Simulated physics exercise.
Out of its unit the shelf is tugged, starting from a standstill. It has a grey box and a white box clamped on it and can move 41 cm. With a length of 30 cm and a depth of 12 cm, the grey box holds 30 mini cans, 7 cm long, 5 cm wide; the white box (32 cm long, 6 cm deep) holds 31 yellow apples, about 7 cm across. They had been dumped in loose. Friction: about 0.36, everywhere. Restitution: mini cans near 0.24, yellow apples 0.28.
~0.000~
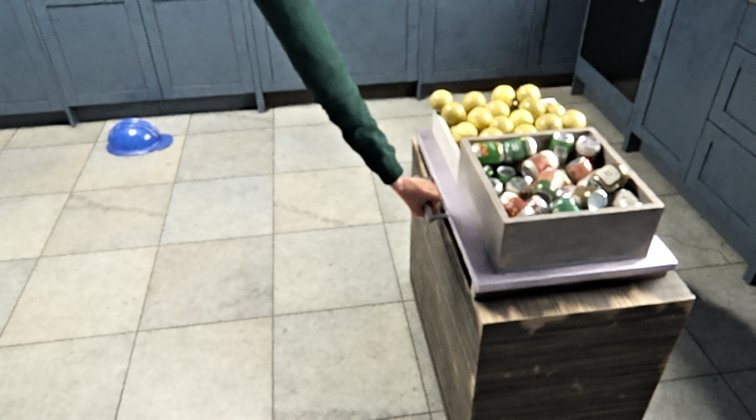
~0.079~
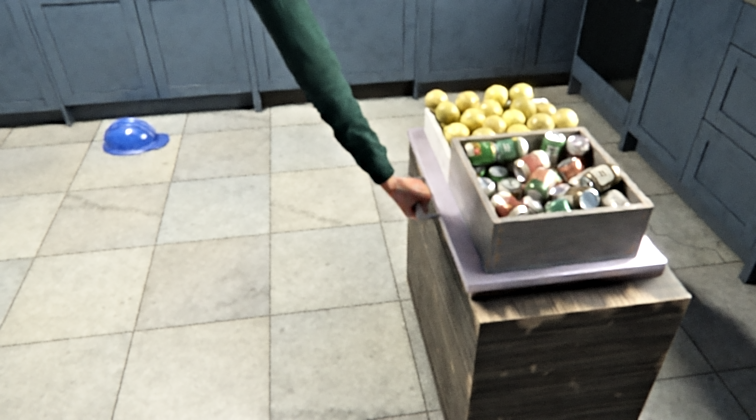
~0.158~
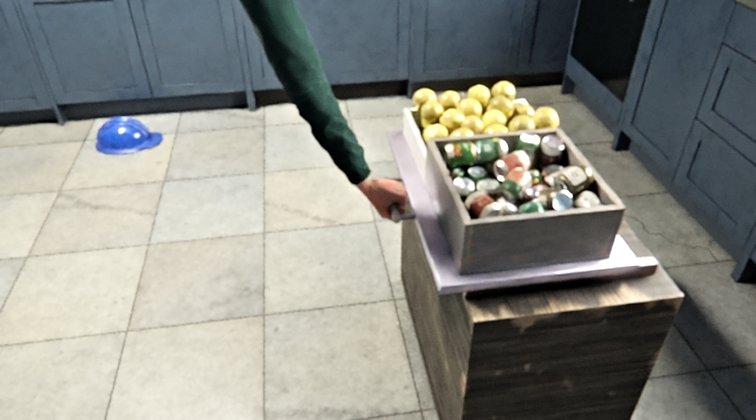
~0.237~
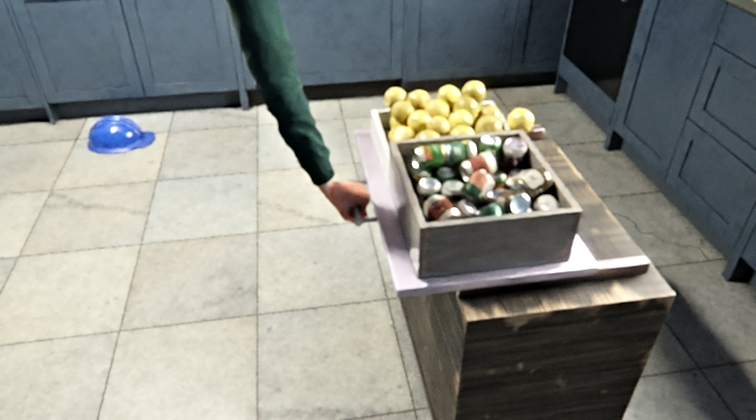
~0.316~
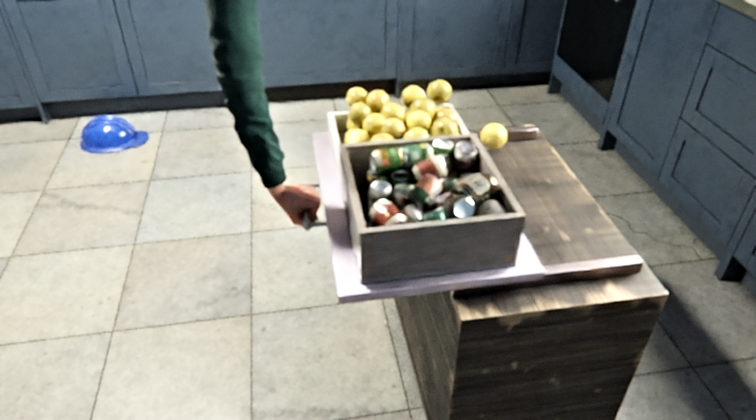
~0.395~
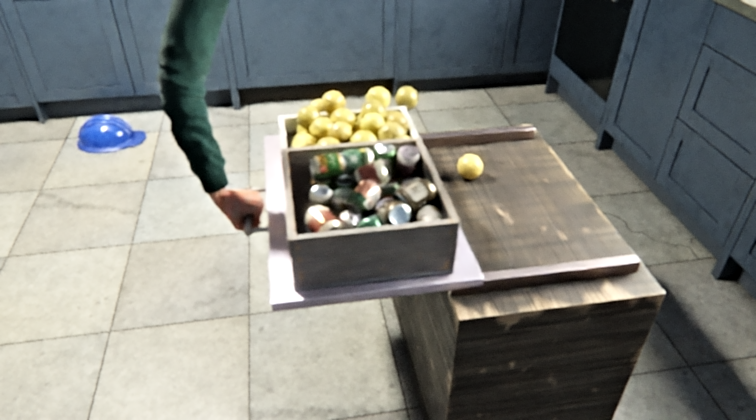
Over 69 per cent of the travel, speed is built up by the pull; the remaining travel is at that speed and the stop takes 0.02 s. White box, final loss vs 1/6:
Over.
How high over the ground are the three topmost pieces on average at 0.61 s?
About 82 cm up.
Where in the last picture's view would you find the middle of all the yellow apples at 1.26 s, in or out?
Centre: About (299, 143) px.
After 0.41 s, the runners reach their end.
After 0.49 s, the grey box has all 30 and the white box is down by 4 of 31.
After 0.61 s, the grey box has all 30 and the white box is down by 7 of 31.
After 0.83 s, the grey box has all 30 and the white box is down by 11 of 31.
Outcome (at 1.26 s), the grey box has all 30 and the white box is down by 11 of 31. Asked share, 11 of 31, 35 per cent.
